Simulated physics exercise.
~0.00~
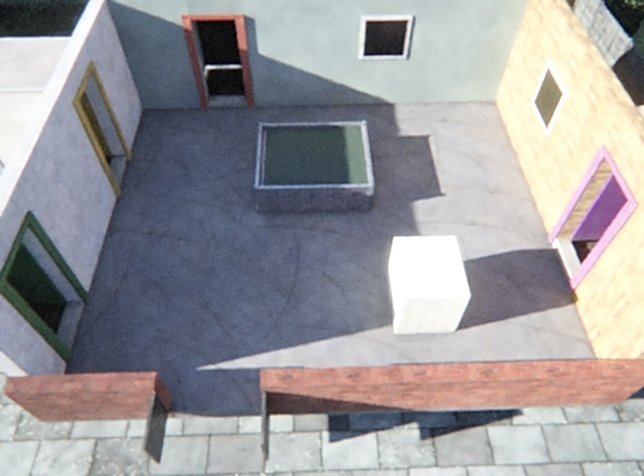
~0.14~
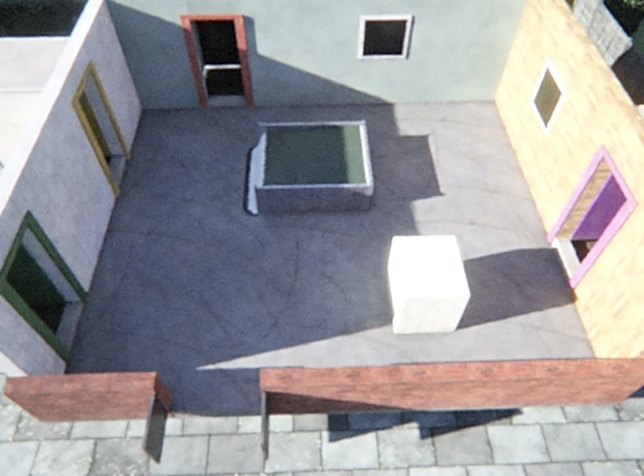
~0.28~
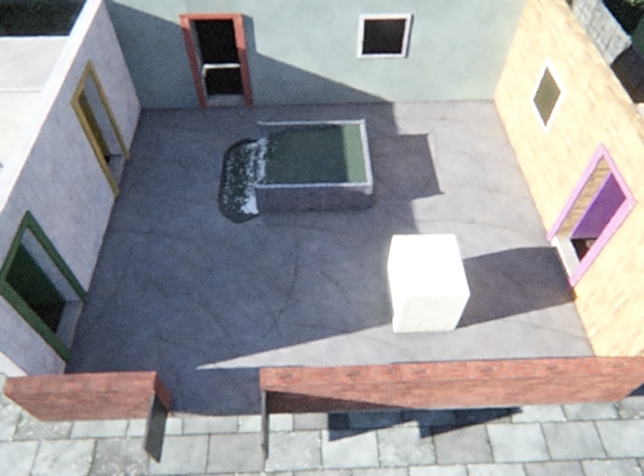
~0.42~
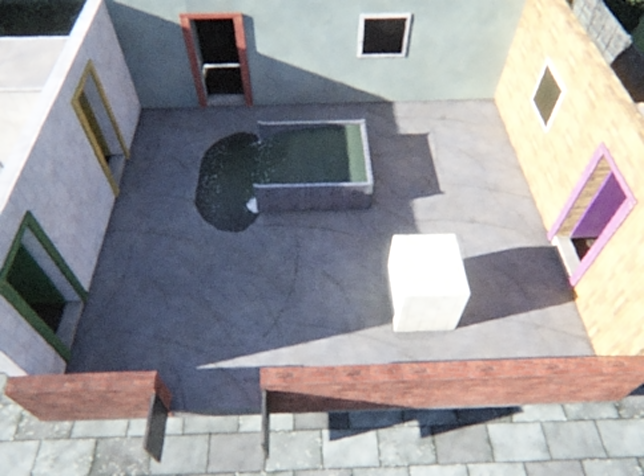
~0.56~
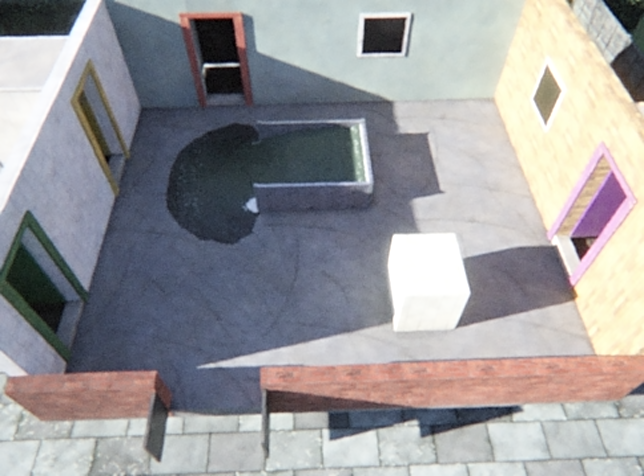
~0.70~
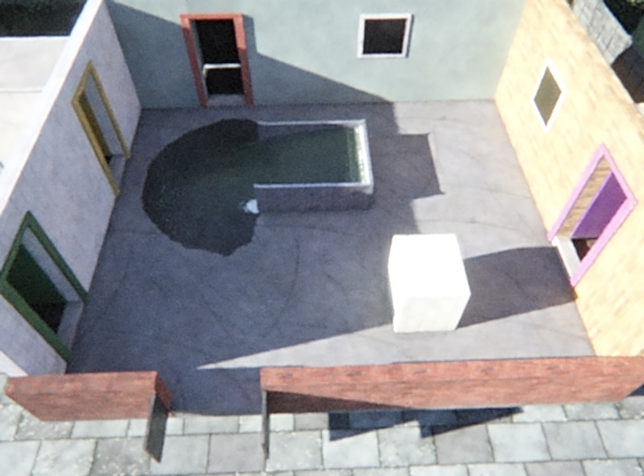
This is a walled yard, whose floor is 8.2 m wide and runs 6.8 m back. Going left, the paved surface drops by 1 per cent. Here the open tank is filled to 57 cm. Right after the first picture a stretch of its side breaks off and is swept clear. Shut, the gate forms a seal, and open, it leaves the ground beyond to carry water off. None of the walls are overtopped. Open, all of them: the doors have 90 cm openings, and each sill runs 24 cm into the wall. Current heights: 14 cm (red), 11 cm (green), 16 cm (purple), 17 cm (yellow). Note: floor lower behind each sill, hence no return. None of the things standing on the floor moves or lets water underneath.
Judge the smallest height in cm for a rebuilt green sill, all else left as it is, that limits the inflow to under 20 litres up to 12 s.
Roughly 8 cm at the least.
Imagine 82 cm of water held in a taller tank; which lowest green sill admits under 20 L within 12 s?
Roughly 11.5 centimetres would do it.
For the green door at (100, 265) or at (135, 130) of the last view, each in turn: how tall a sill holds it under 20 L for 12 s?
You'd want about 11.5 cm there first, then about 19 cm.
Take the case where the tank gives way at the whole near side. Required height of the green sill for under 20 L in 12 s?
Estimate: Near 9.5 cm.
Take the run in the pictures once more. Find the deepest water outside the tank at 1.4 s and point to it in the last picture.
(122, 180).
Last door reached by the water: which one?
Final door: Purple.
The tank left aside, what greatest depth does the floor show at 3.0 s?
Max depth: About 30 cm.
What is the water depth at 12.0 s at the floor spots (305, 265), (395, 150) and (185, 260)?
Ordered as asked: 3, 2, 5 cm.
After 1.4 s water covers 20 % of the floor, deepest (33 cm) near (122, 180); it has not reached the green door.
After 3.0 s water covers 25 % of the floor, deepest (30 cm) near (141, 112); 10 cm at the green door, 0 litres in over its 11 cm sill.
After 12.0 s water covers 95 % of the floor, deepest (7 cm) near (58, 399); 7 cm at the green door, 2 litres in over its 11 cm sill.
At the green door as built, the water arrived by 2.1 s and peaked near 11 cm at 6.2 s.
Run again over the same 12 s with other heights there, 30 litres in over 7 cm, 7 litres over 9.5 cm. The limit of 20 litres is kept from about 8 cm up.
